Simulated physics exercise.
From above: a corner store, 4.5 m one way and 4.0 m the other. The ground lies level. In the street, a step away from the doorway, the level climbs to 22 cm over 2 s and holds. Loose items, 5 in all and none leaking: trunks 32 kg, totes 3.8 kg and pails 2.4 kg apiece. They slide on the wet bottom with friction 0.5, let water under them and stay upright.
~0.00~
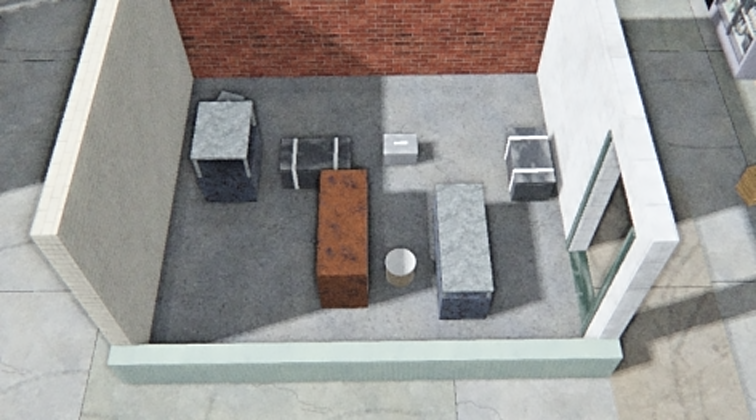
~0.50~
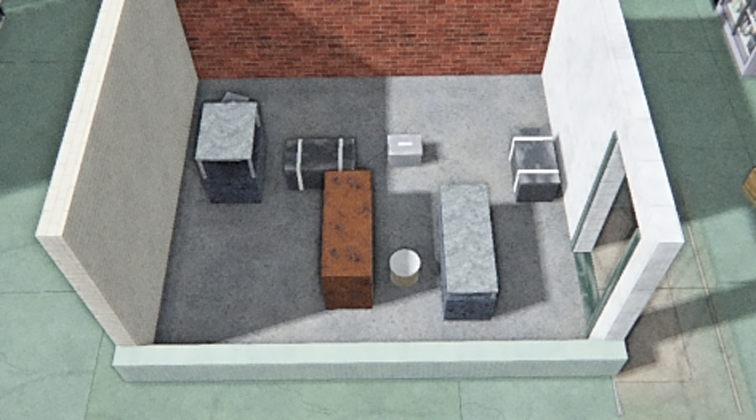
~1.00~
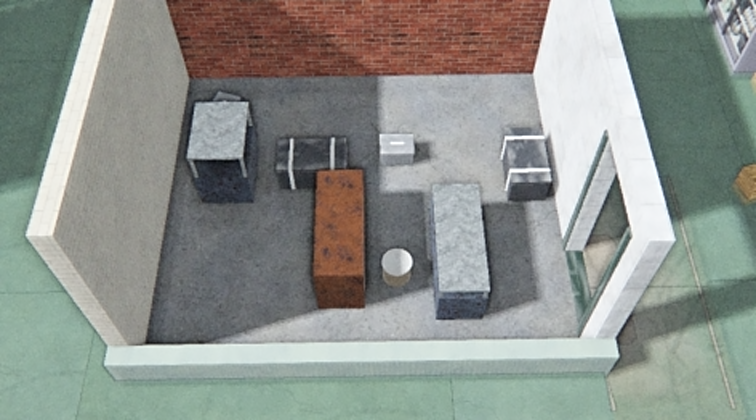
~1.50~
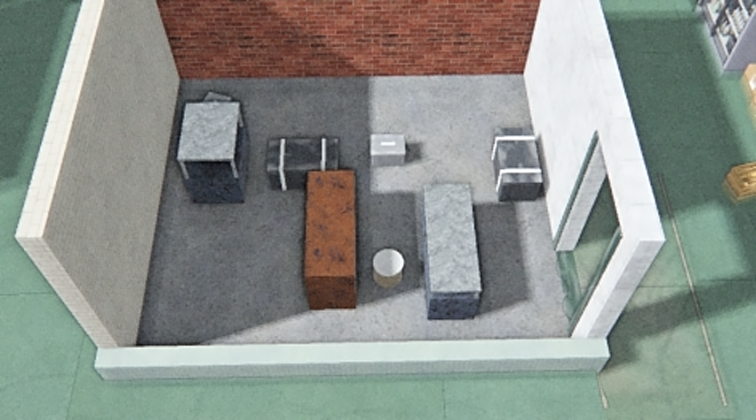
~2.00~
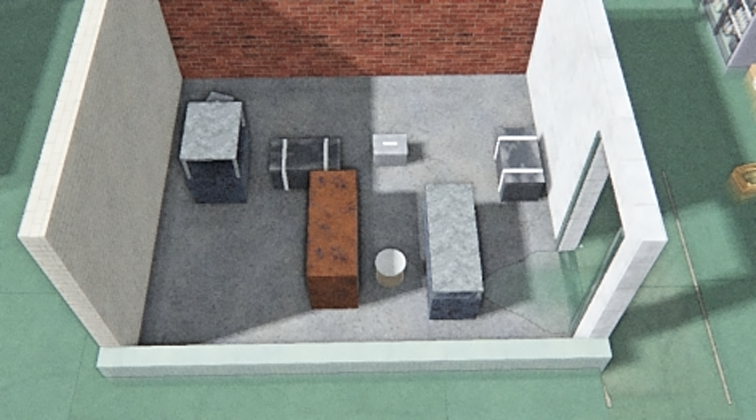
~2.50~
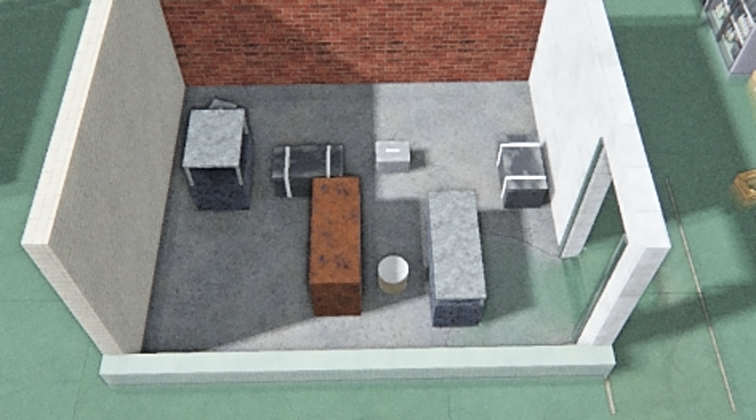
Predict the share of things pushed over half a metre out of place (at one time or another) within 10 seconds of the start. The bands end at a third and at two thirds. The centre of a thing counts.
That comes to not even a third.
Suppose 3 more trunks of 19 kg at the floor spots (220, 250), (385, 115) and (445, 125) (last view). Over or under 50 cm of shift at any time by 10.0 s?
In that order: Short of it, over, more.
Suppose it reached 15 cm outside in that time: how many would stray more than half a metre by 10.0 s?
In that case 0 of them.
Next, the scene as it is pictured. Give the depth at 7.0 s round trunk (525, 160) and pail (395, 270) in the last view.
About 7 and 2 cm.
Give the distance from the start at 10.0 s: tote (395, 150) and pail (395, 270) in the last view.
In that order: 40 cm, 20 cm.
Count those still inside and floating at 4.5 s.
At that moment 0.
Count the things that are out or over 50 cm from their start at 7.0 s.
0 of them.
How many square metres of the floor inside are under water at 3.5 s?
Some 4.0 m2.
After 3.5 s 0 of 5 are over 50 cm from their spots; 0 afloat.
After 4.5 s 0 of 5 are over 50 cm from their spots; 0 afloat.
After 7.0 s 0 of 5 are over 50 cm from their spots; 0 afloat.
After 10.0 s 0 of 5 are over 50 cm from their spots, and 0 have been at some point; 3 afloat.
